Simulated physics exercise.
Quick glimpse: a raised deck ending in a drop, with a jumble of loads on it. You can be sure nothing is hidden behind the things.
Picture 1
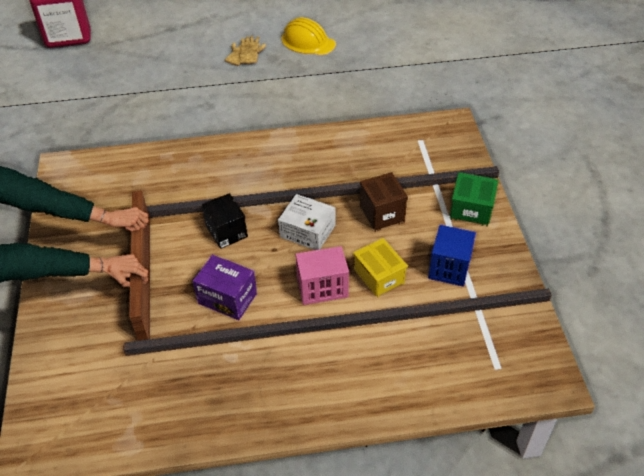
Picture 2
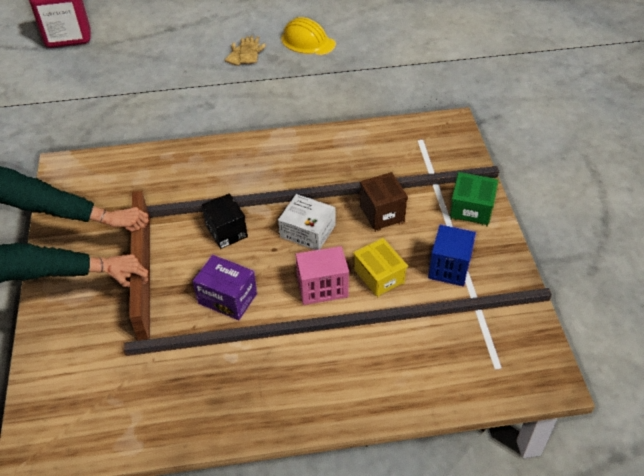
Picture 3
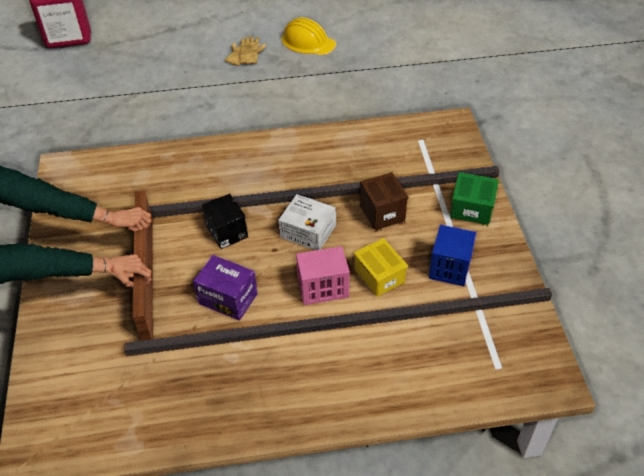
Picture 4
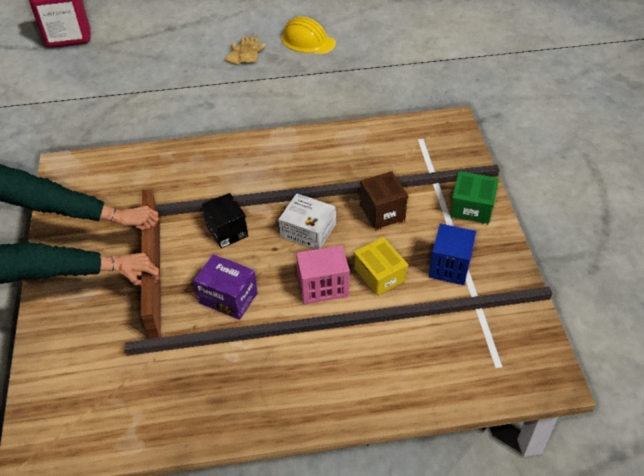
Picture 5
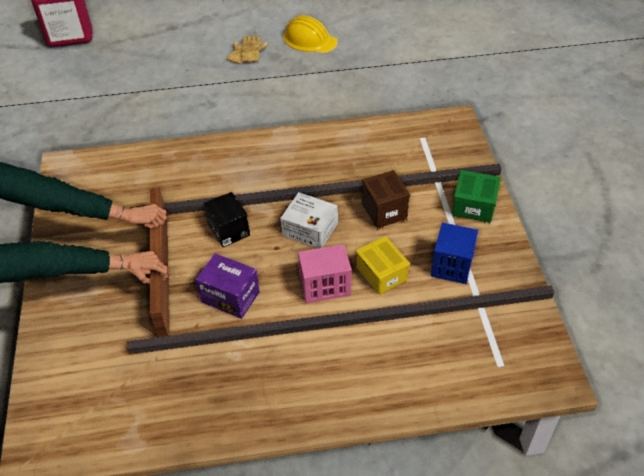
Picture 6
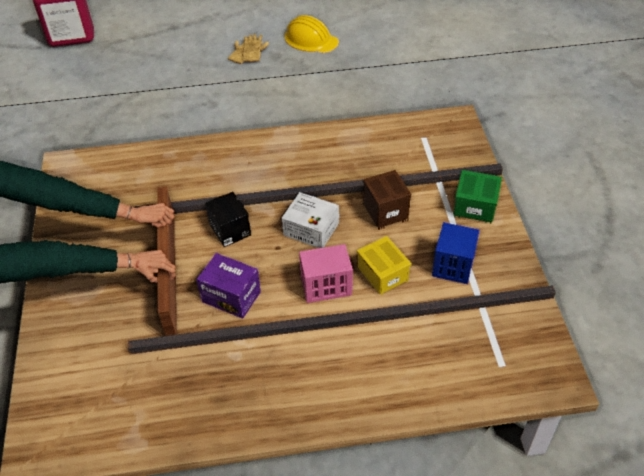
On a wooden deck above a concrete floor, two hands in green sleeves slid a brown plank slowly a short way right between dark rails, toward a jumble of colourful boxes that stayed put.
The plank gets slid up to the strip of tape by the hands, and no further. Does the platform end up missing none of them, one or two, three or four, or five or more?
Looks to me like the count going over is a three or a four.
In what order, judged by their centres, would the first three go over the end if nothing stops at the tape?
In order: The blue crate, the green tote, the yellow tote.
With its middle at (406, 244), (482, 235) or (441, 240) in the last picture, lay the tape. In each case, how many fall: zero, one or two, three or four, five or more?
Taking the three places in turn: One to two, more than four, 3 or 4.
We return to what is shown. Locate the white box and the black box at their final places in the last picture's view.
The white box comes to rest close to (497, 188), while the black box rests close to (463, 194).
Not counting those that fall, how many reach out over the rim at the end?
2 is the number.
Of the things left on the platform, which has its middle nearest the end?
Pink crate - nearest.
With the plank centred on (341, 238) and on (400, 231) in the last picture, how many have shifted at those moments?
By the first moment it's 7, by the second it's 8.
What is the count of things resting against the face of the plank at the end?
That would be 2 of them.
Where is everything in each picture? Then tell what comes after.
The first picture shows green tote (474, 199); blue crate (452, 256); brown tote (383, 202); plank (141, 264); tape (454, 240).
The second picture shows blue crate (452, 256); white box (307, 222).
The third picture shows brown tote (383, 202); plank (144, 264).
The fourth picture shows green tote (474, 198); purple box (226, 287).
The fifth picture shows blue crate (454, 253); black box (227, 219).
The sixth picture shows green tote (477, 197); blue crate (456, 253); brown tote (386, 200); plank (167, 259); tape (458, 238).
Early on, none off yet; green tote at rest near (477, 197); blue crate at rest near (456, 253); brown tote at rest near (386, 200).
A while later, none off yet; green tote at rest near (477, 197); blue crate travelled about its own width near (486, 248); brown tote travelled about its own width near (415, 190).
Further along, none off yet; green tote travelled about its own width near (523, 190); blue crate leaning well over near (558, 238); brown tote travelled well along near (482, 182).
Finally, the number that fall off is three or four; lost, yellow tote, brown tote, blue crate and green tote.
